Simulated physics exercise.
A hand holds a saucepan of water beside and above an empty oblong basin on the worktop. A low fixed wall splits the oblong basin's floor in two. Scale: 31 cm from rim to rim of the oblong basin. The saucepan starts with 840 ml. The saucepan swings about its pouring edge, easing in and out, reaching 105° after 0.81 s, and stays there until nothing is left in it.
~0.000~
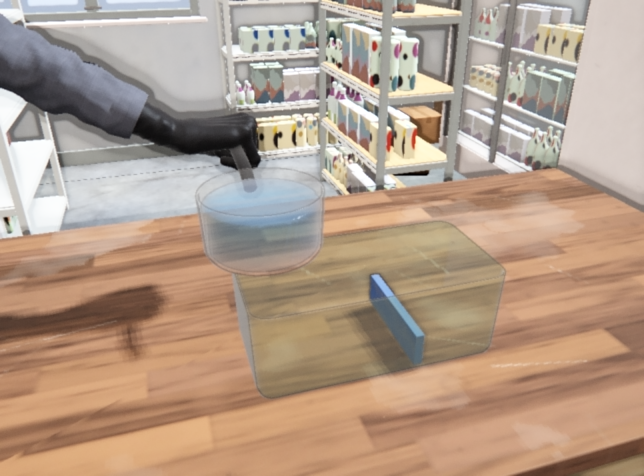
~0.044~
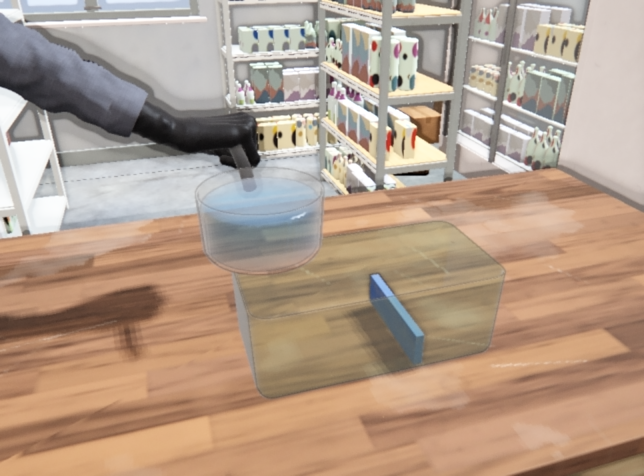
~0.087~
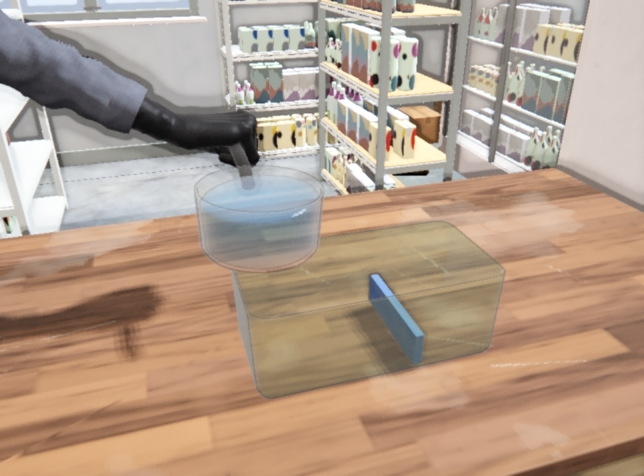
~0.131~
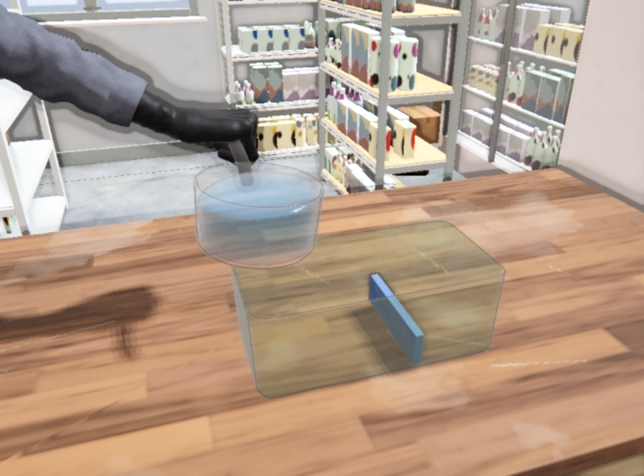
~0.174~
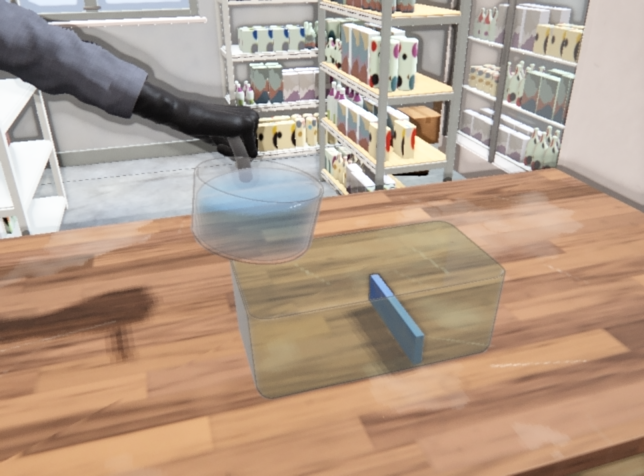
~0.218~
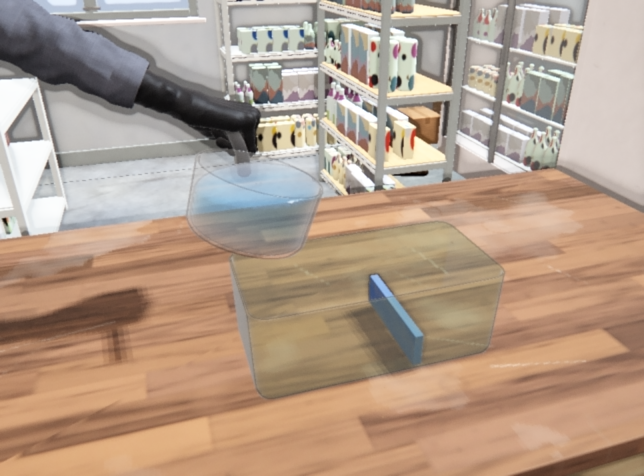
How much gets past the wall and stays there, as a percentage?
The far part has some 56 per cent.
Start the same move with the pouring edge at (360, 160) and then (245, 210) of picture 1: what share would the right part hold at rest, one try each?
In turn about 55 and 10 per cent.
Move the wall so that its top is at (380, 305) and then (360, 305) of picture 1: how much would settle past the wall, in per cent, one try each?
In turn about 80 and 90 per cent.
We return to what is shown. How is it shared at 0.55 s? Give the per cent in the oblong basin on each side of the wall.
Left about 9, right about 0.
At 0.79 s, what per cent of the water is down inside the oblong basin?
Some 78 per cent.
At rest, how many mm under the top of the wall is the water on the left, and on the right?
Some 34 mm on the left and 16 mm on the right.
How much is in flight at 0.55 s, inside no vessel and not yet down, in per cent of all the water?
Some 40 per cent.
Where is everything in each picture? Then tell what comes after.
It leans 0°; its right rim is at (321, 184); the water meets the walls at (200, 205) and (318, 191); the oblong basin's rim runs from (239, 285) to (476, 246); the wall's top is at (395, 304), in the first picture.
It leans 1°; its right rim is at (321, 184); the water meets the walls at (200, 205) and (317, 189), in the second picture.
It leans 3°; its right rim is at (320, 184); the water meets the walls at (198, 203) and (316, 187), in the third picture.
It leans 7°; its right rim is at (320, 184); the water meets the walls at (197, 200) and (316, 183), in the fourth picture.
It leans 12°; its right rim is at (320, 185); the water meets the walls at (195, 195) and (317, 180), in the fifth picture.
It leans 18°; its right rim is at (319, 185); the water meets the walls at (193, 188) and (318, 179); 1 per cent is over the edge, in the sixth picture.
After 0.55 s the tilt is 80° and 52 per cent is still to pour, 9 is left of the wall and 0 right of it.
After 0.79 s the tilt is 105° and 6 per cent is still to pour, 15 is left of the wall and 63 right of it.
After 1.04 s the tilt is 105° and 0 per cent is still to pour, 35 is left of the wall and 59 right of it.
After 1.31 s the tilt is 105° and 0 per cent is still to pour, 41 is left of the wall and 56 right of it.
In the end 41 per cent lies left of the wall, 56 right of it and 3 outside.
